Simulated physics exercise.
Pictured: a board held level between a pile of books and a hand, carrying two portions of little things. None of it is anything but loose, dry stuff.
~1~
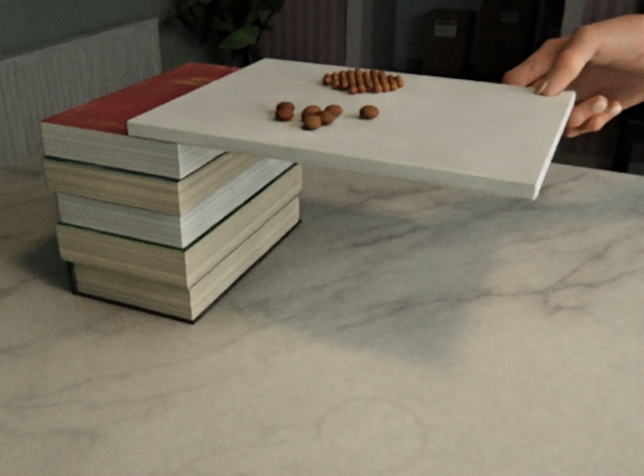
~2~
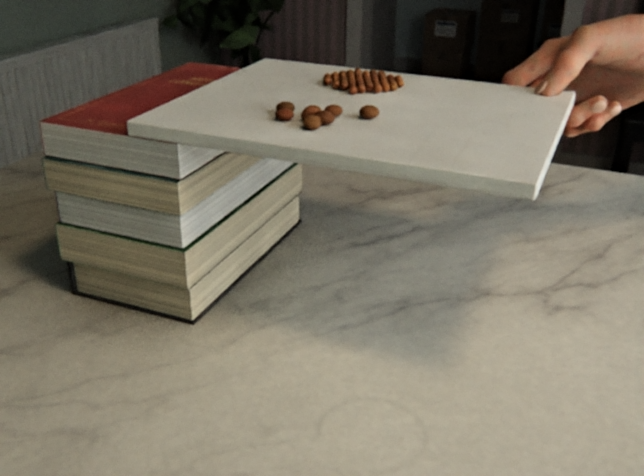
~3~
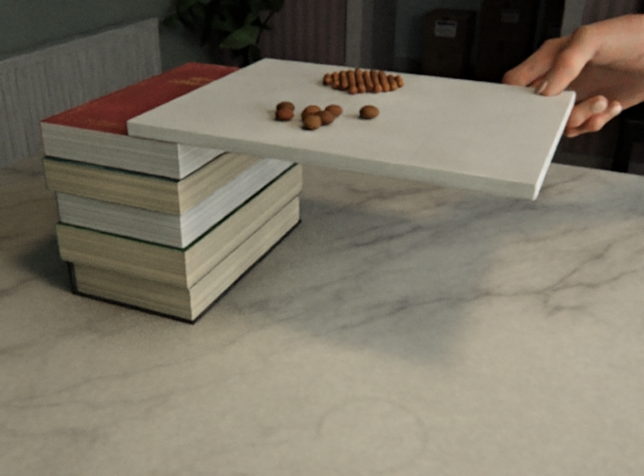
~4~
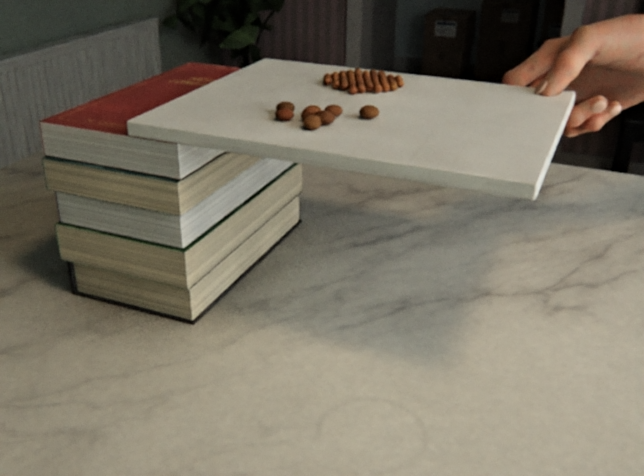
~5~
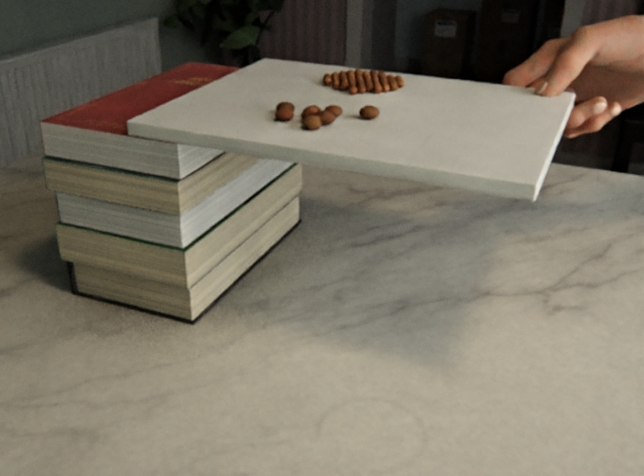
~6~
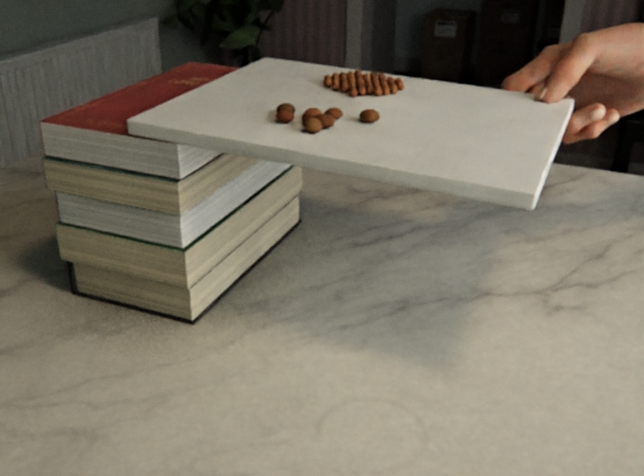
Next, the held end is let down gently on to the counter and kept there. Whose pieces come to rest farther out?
The farther one goes farther.
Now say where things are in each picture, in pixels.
The first picture shows held end of the board at (522, 185), level; book pile at (186, 111), tall, over half the board's length; front handful at (310, 114), a few bits of dog kibble; back handful at (367, 81), some cereal balls.
The second picture shows held end of the board at (522, 185), level; back handful at (367, 81).
The third picture shows held end of the board at (522, 185), level; front handful at (310, 114).
The fourth picture shows held end of the board at (522, 185), level; back handful at (367, 81).
The fifth picture shows held end of the board at (522, 186), level; front handful at (310, 114).
The sixth picture shows held end of the board at (521, 194), down by 1°; book pile at (186, 111); front handful at (311, 117), not moving; back handful at (368, 83), not moving.
Then, 0.80 s after the last picture, board sloping at 21°; front handful all still on the board; back handful about two thirds still on the board.
Then, 1.50 s after the last picture, board sloping at 38°; front handful mostly less than half a board's length out; back handful mostly up to a board's length out.
Then, 2.11 s after the last picture, board resting at 39°; front handful mostly less than half a board's length out; back handful mostly one to two board lengths out, a small part gone off the counter.
At rest, board resting at 39°; front handful mostly less than half a board's length out; back handful mostly one to two board lengths out, a small part gone off the counter; the back handful has gone farther.
